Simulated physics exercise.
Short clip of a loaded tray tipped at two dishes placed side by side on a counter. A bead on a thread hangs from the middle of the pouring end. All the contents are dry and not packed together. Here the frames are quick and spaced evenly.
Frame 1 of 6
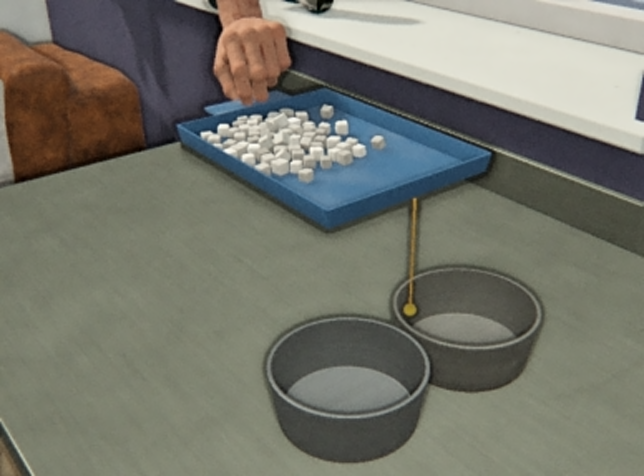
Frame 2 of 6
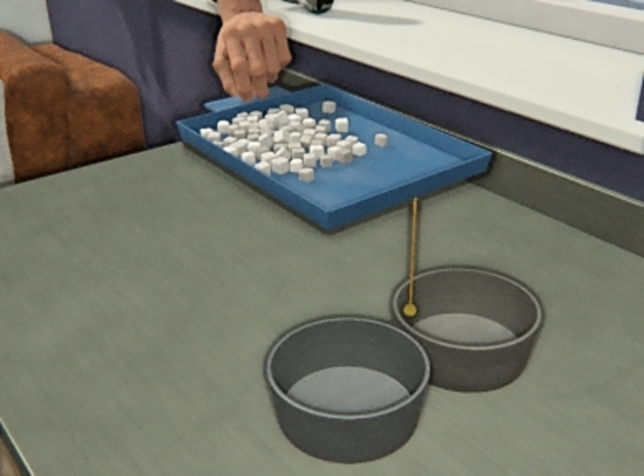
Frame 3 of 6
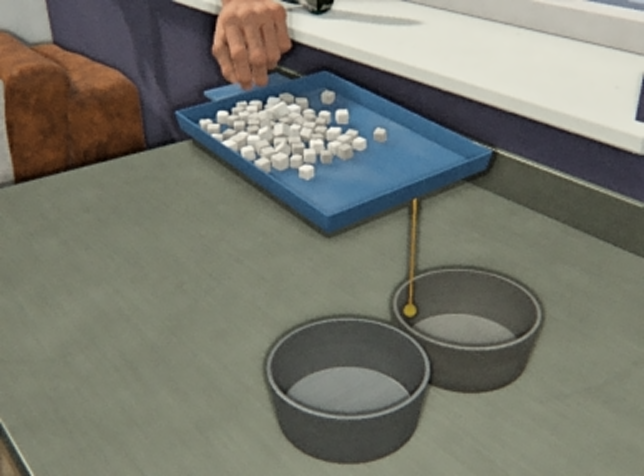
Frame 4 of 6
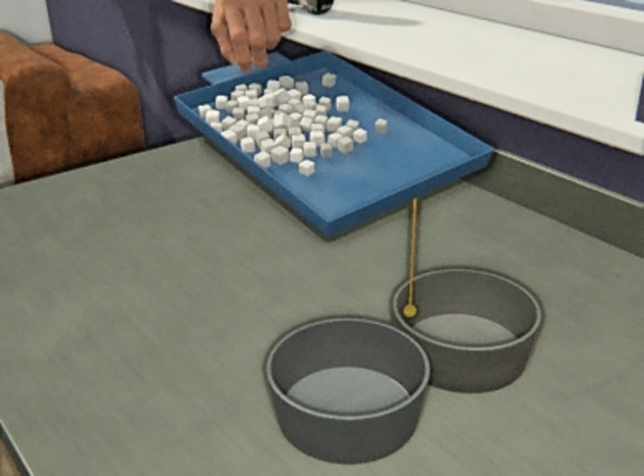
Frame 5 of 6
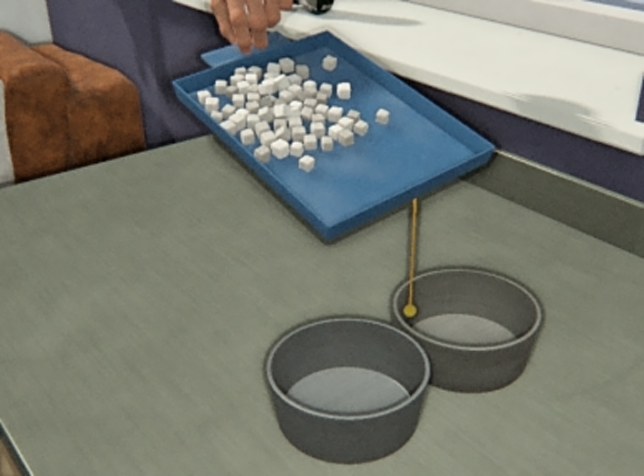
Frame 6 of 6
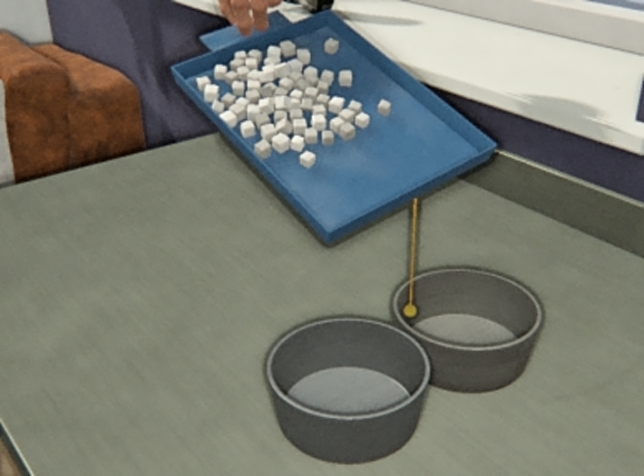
A hand at the top lifts the far end of a blue tray of white cubes, gently at first and then more steeply, its near left corner dipping slightly while the cubes stay clustered. Two dark grey round dishes sit side by side on a grey-green counter, below a yellow bead hanging on a thread. The steady view looks down across the counter toward a white sill and brown seat.
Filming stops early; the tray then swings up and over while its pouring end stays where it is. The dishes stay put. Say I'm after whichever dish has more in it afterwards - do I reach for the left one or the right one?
Reach for the left one.
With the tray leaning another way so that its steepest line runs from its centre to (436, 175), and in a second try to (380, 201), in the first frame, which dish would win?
Try 1: The right-side dish; try 2: The left-side dish.
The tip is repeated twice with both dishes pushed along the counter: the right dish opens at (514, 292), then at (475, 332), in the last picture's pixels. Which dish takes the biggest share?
On the first go the left-side one comes out on top, and on the second go the left-side one.
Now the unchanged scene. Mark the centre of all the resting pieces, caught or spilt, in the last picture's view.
I'd say the middle ends up at about (369, 416).
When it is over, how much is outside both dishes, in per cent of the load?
I'd put it at about 20 percent.
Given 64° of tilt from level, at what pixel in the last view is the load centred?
I'd mark the middle close to (340, 181).
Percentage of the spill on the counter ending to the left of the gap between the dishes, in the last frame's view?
Roughly 0 in a hundred.
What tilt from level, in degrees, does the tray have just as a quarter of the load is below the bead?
Angle: Close to 90°.
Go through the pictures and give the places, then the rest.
Corners of the pouring end near (328, 208) and (486, 153), level; middle of the load near (280, 141), sugar cubes; left dish near (400, 426); right dish near (519, 358); bead on its thread near (410, 310), in the first frame.
Corners of the pouring end near (329, 210) and (487, 153), level; middle of the load near (280, 138), in the second frame.
Corners of the pouring end near (329, 213) and (488, 151), tipped barely, lowest at the left corner; middle of the load near (280, 131), in the third frame.
Corners of the pouring end near (329, 218) and (489, 149), tipped a little, lowest at the left corner; middle of the load near (279, 119), in the fourth frame.
Corners of the pouring end near (329, 223) and (490, 146), tipped clearly, lowest at the left corner; middle of the load near (280, 107), in the fifth frame.
Corners of the pouring end near (330, 228) and (492, 144), tipped clearly, lowest at the left corner; middle of the load near (280, 96); left dish near (400, 426); right dish near (519, 359), in the sixth frame.
Shortly afterwards, tray tipped steeply; all but a few on the tray; a little in the air.
Next, tray tipped past a quarter turn; the bulk on the tray; a little in the left dish; a little outside both.
Some moments later, tray tipped past a quarter turn; the bulk in the left dish; near a quarter outside both.
In the end, tray tipped past a quarter turn; the bulk in the left dish; none at all in the right dish; near a quarter outside both.
